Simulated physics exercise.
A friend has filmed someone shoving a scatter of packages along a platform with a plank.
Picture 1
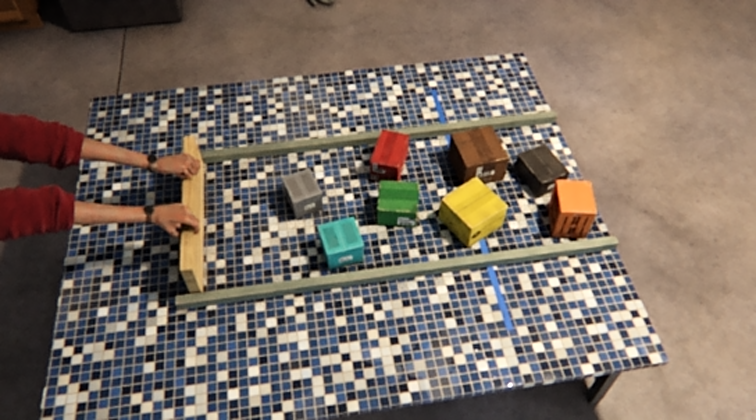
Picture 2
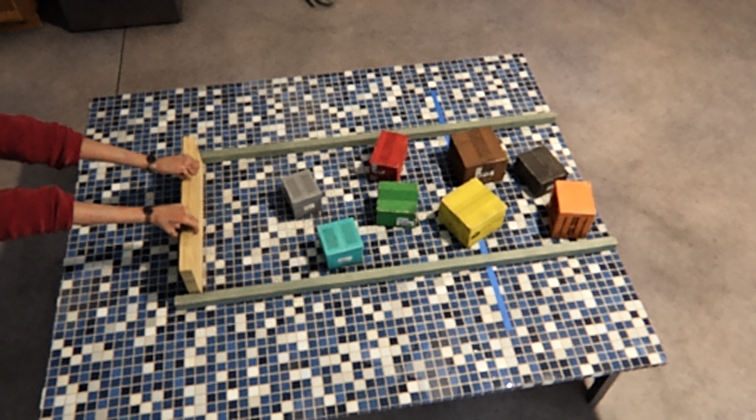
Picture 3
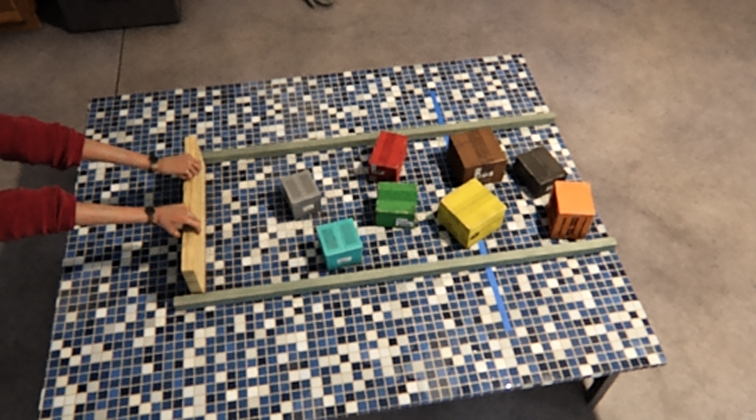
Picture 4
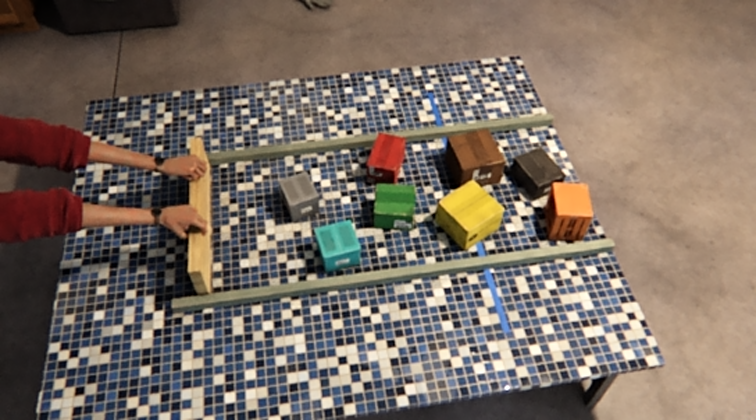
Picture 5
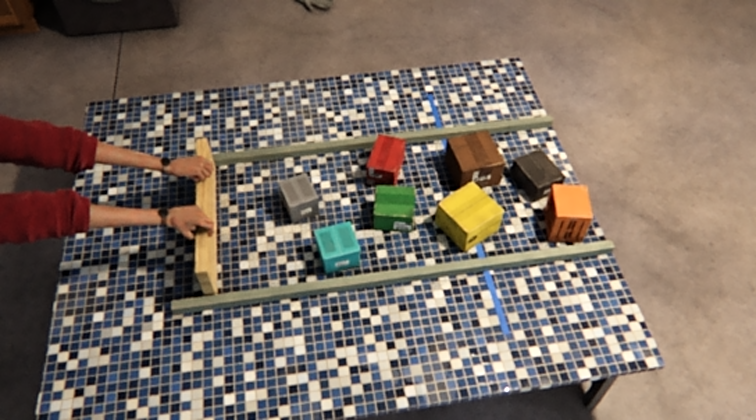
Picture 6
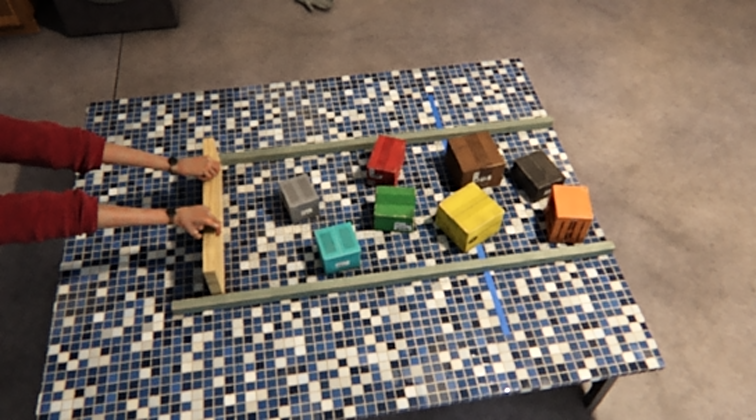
Two hands held a wooden plank upright on a blue-and-white tiled table and slid it slightly to the right between two rails, while the colorful boxes ahead of it stayed put.
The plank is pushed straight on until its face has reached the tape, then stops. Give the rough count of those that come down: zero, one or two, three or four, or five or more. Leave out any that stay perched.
The number that fall off is zero.
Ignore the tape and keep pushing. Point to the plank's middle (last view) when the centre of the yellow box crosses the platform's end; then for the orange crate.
About (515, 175), and (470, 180) for the other.
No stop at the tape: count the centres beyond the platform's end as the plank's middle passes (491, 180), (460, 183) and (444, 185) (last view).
In that order 1, 0 and 0.
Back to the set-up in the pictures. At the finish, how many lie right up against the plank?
The number is 3.
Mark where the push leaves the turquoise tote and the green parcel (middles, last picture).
First (496, 231), then (507, 198).
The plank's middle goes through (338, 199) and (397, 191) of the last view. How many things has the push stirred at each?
By then 2, and 5.
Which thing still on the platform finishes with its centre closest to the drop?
It is the orange crate.
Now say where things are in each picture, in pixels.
In the first frame, orange crate (571, 209); black tote (541, 171); brown parcel (477, 157); plank (193, 212); tape (466, 192).
In the second frame, black tote (540, 171); grey tote (302, 194).
In the third frame, brown parcel (476, 158); plank (194, 213).
In the fourth frame, orange crate (568, 212); green parcel (395, 207).
In the fifth frame, black tote (537, 175); turquoise tote (338, 248).
In the sixth frame, orange crate (568, 214); black tote (538, 176); brown parcel (474, 162); plank (213, 214); tape (463, 197).
Early on, none off yet; orange crate at rest near (568, 214); black tote at rest near (538, 176); brown parcel at rest near (474, 162).
Finally, the number that fall off is zero.
